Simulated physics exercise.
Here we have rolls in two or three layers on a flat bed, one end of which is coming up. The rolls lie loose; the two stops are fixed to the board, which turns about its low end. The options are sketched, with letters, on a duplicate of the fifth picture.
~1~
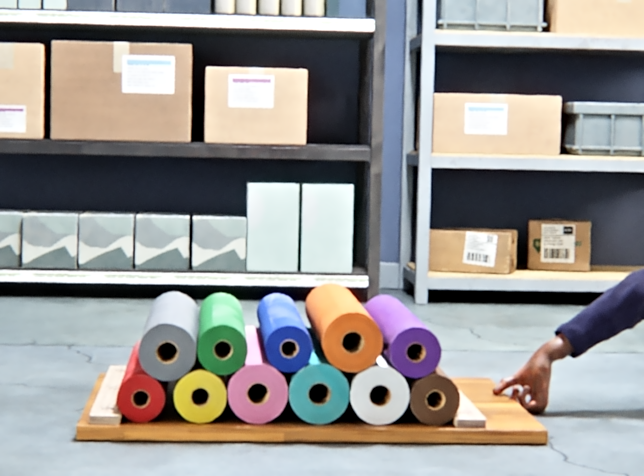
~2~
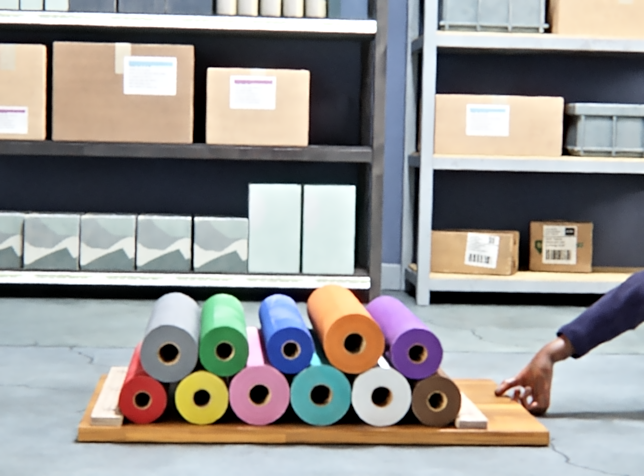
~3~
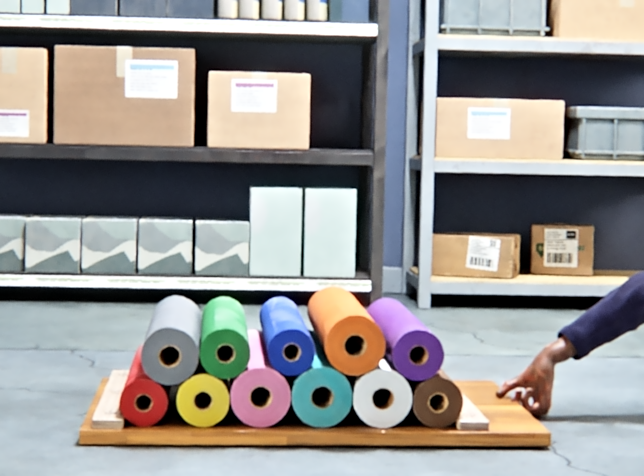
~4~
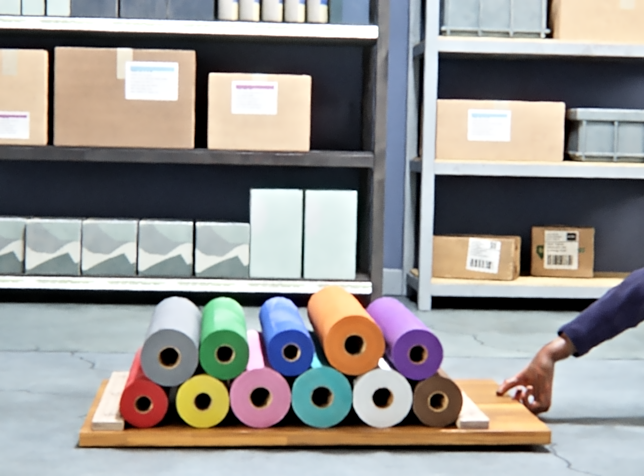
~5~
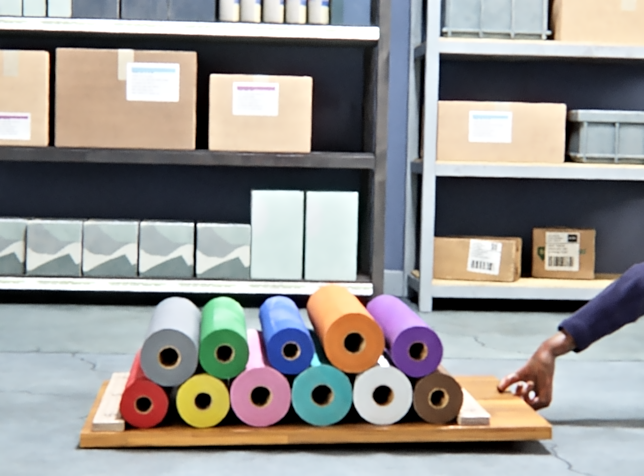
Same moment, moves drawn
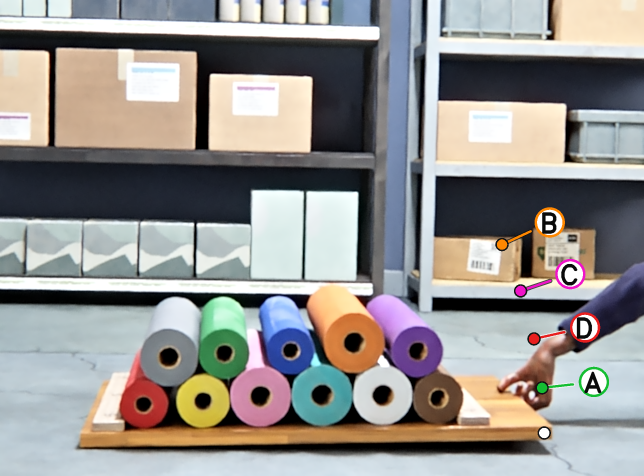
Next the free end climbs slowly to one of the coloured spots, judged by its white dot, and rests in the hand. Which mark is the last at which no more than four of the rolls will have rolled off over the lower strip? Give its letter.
It can be raised to C.
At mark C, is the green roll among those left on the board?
Yes, with C.
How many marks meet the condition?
The number is three.
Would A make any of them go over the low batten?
At A: No.
On the marked copy, A at (542, 388); B at (502, 244); C at (520, 291); D at (534, 339); the white dot at (544, 433).
With C. Early on, board at 14°.
Further on, board at 20°.
At the end, board at 20°, one over the low batten (grey).
As for the rest, A none over the low batten; B eleven over the low batten; D none over the low batten.
